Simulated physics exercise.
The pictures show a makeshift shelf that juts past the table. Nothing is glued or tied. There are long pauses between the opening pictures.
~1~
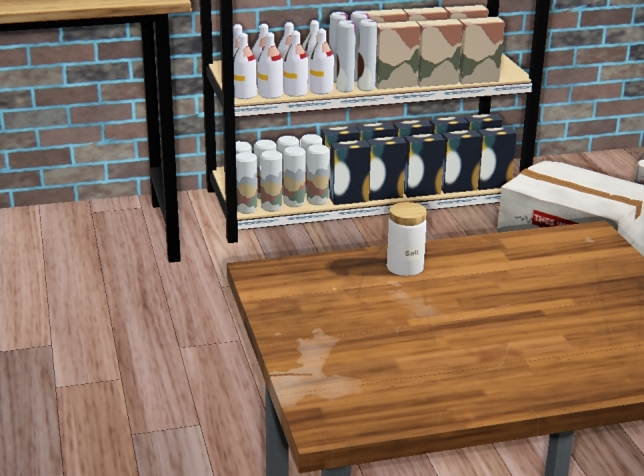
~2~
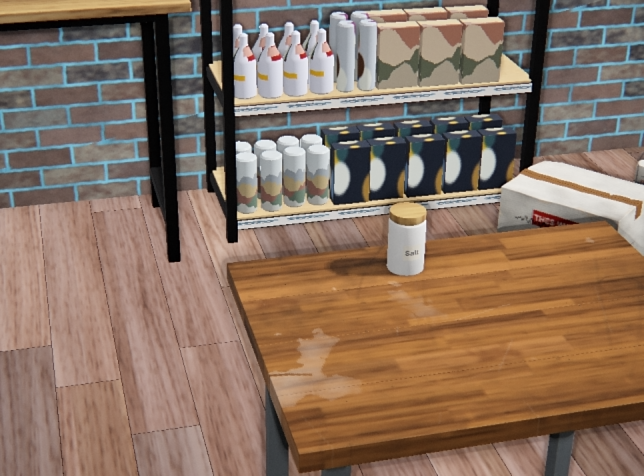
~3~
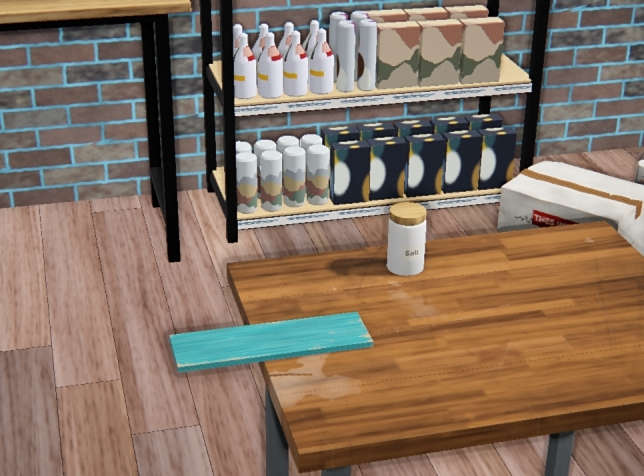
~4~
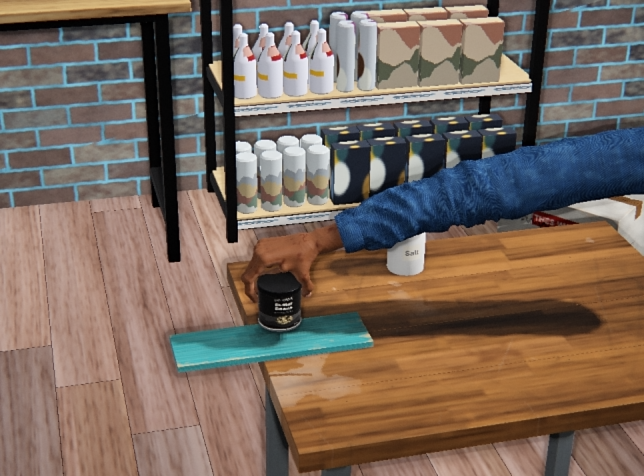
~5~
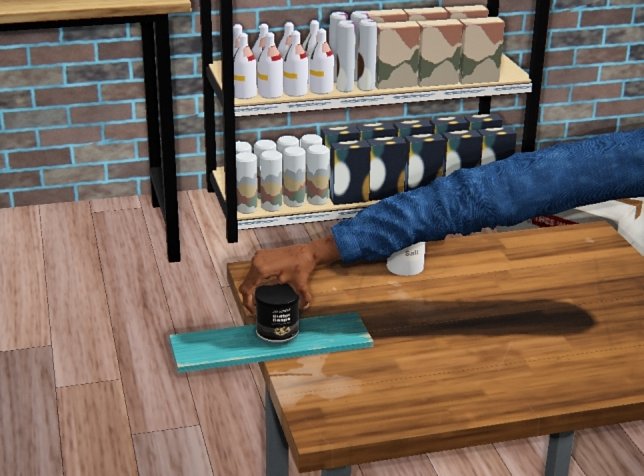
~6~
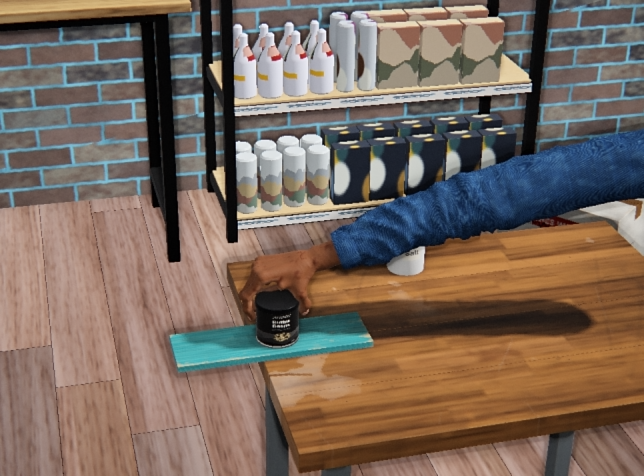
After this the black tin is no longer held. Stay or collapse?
In the end the board stays on the table.
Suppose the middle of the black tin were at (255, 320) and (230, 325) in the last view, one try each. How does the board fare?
In the first case it stays on the table; in the second case it comes down.
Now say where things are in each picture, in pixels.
The last thing is not in view yet; white jar (407, 239), in the first picture.
The last thing is not in view yet; white jar (407, 239), in the second picture.
The last thing is not in view yet; white jar (407, 239), in the third picture.
Still above its spot; black tin (279, 301), in the fourth picture.
Still above its spot; black tin (277, 312), in the fifth picture.
In place under the hand; black tin (277, 318), in the sixth picture.
Then, 0.20 s later than the last frame, all is still.
Then, 0.40 s later than the last frame, black tin resting near (277, 318).
When it is over, all 3 as before. End places, in pixels of the last picture, black tin near (277, 318). The board holds.
